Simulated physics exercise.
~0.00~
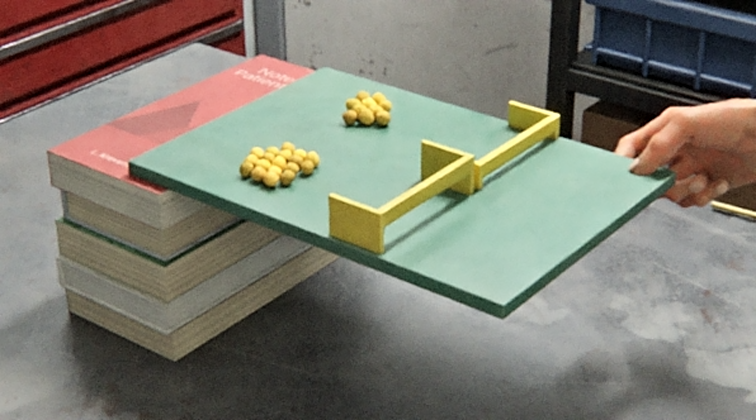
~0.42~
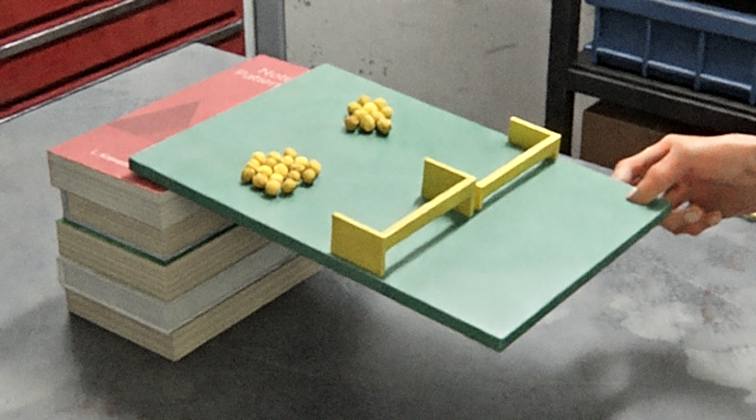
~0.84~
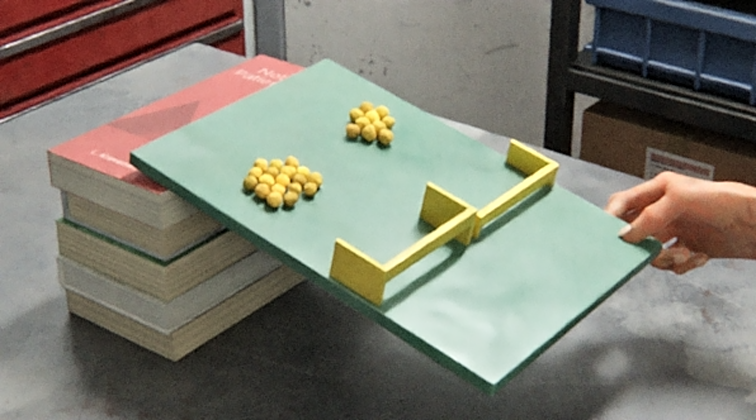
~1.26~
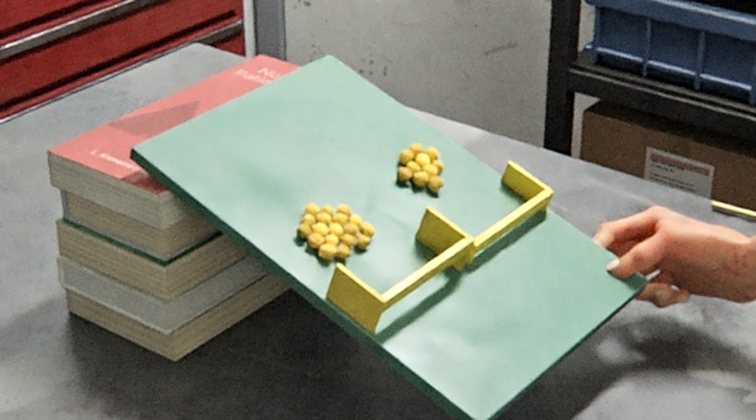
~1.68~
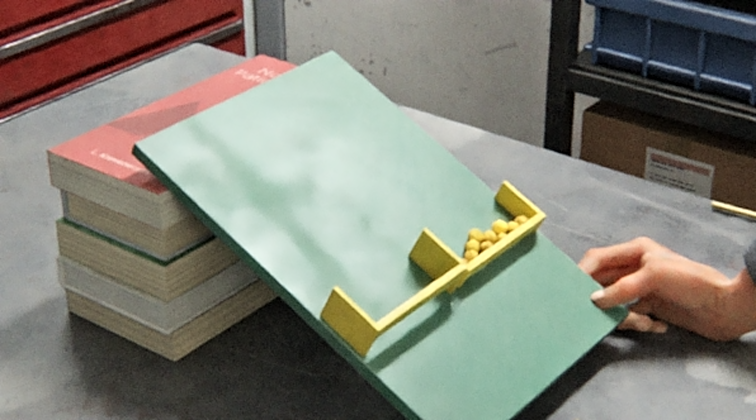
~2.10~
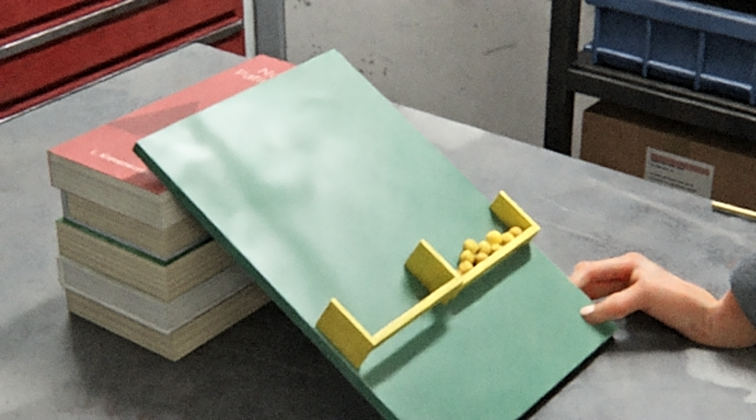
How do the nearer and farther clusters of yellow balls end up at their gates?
The nearer cluster goes on past its gate, leaving none behind it, while the farther cluster ends up gathered behind its gate.
Two clusters of small yellow balls slid down a green board propped on books as a hand lowered its right end. The farther cluster gathered behind its yellow gate, while the nearer one went past its own and was gone from view.
